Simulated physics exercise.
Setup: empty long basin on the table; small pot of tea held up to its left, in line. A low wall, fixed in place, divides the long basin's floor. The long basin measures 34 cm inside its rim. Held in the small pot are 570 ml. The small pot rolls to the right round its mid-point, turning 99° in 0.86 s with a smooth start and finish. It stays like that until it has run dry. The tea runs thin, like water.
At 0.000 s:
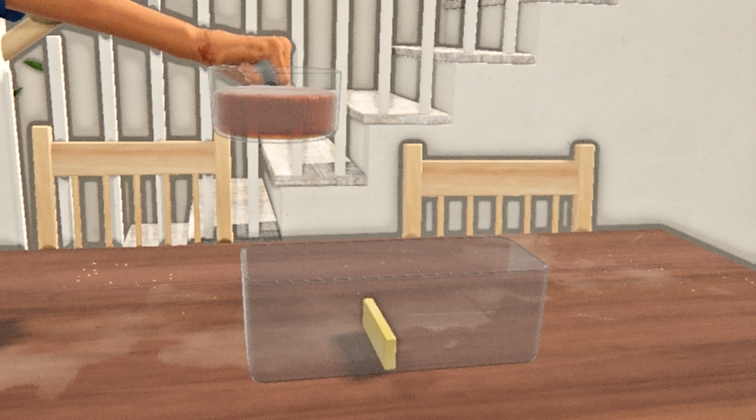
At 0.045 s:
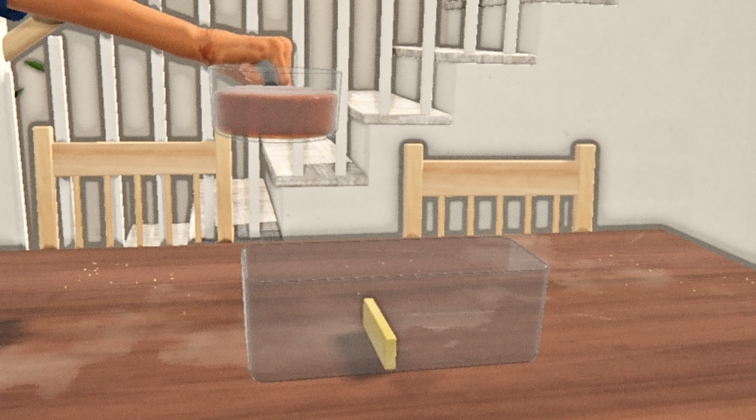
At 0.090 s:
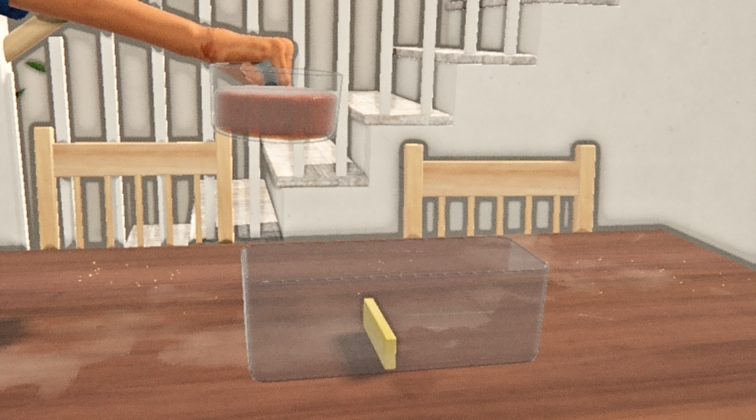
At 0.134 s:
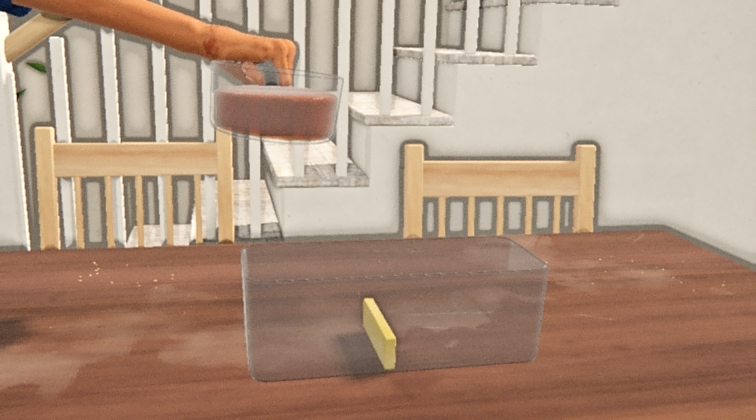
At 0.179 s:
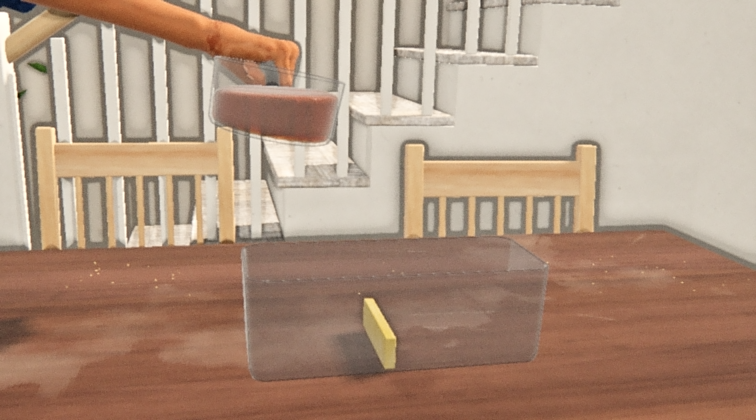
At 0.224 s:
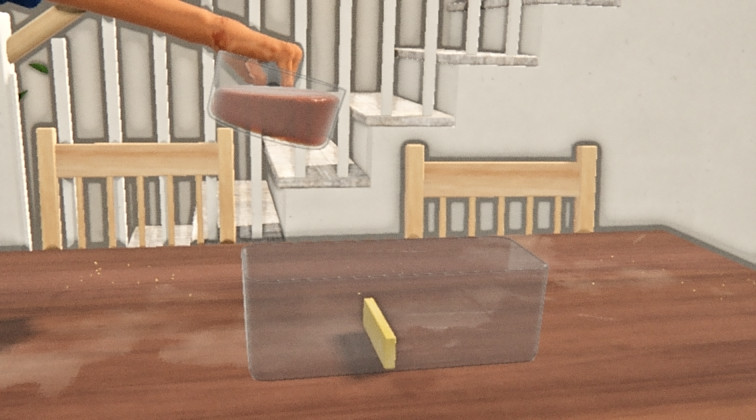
In the video, a hand holds a small clear pot of reddish-brown tea above and to the left of an empty transparent basin with a low yellow wall on a wooden table, and the pot gradually tilts to the right.
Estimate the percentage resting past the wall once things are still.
I would say roughly 62 percent.
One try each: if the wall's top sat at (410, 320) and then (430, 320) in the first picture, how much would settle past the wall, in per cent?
In turn about 15 and 10 per cent.
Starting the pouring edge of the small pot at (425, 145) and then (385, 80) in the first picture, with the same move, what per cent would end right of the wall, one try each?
Some 95 and 90 per cent, in that order.
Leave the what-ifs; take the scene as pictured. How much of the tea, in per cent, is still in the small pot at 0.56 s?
I'd estimate some 54 % remains.
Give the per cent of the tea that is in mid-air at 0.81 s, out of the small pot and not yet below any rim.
Estimated airborne part: Roughly 16 per cent.
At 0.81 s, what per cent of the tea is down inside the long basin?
About 74 %.
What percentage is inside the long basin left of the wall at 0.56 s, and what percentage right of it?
Around 1 on the left side and 4 on the right side.
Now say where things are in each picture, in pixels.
It leans 0°; its right rim is at (339, 73); the tea meets the walls at (213, 91) and (335, 93); the long basin's rim runs from (244, 265) to (528, 253); the wall's top is at (379, 319), in the first frame.
It leans 1°; its right rim is at (340, 74); the tea meets the walls at (213, 90) and (335, 93), in the second frame.
It leans 3°; its right rim is at (341, 76); the tea meets the walls at (214, 91) and (336, 94), in the third frame.
It leans 6°; its right rim is at (342, 80); the tea meets the walls at (214, 90) and (336, 95), in the fourth frame.
It leans 10°; its right rim is at (343, 85); the tea meets the walls at (214, 89) and (337, 95), in the fifth frame.
It leans 16°; its right rim is at (344, 91); the tea meets the walls at (213, 90) and (339, 95), in the sixth frame.
By 0.56 s the tilt is 73° and 54 per cent is still to pour, 1 is left of the wall and 4 right of it.
By 0.81 s the tilt is 98° and 12 per cent is still to pour, 14 is left of the wall and 59 right of it.
By 1.08 s the tilt is 99° and 1 per cent is still to pour, 34 is left of the wall and 61 right of it.
By 1.36 s the tilt is 99° and 0 per cent is still to pour, 37 is left of the wall and 61 right of it.
At rest 37 per cent lies left of the wall, 62 right of it and 1 outside.
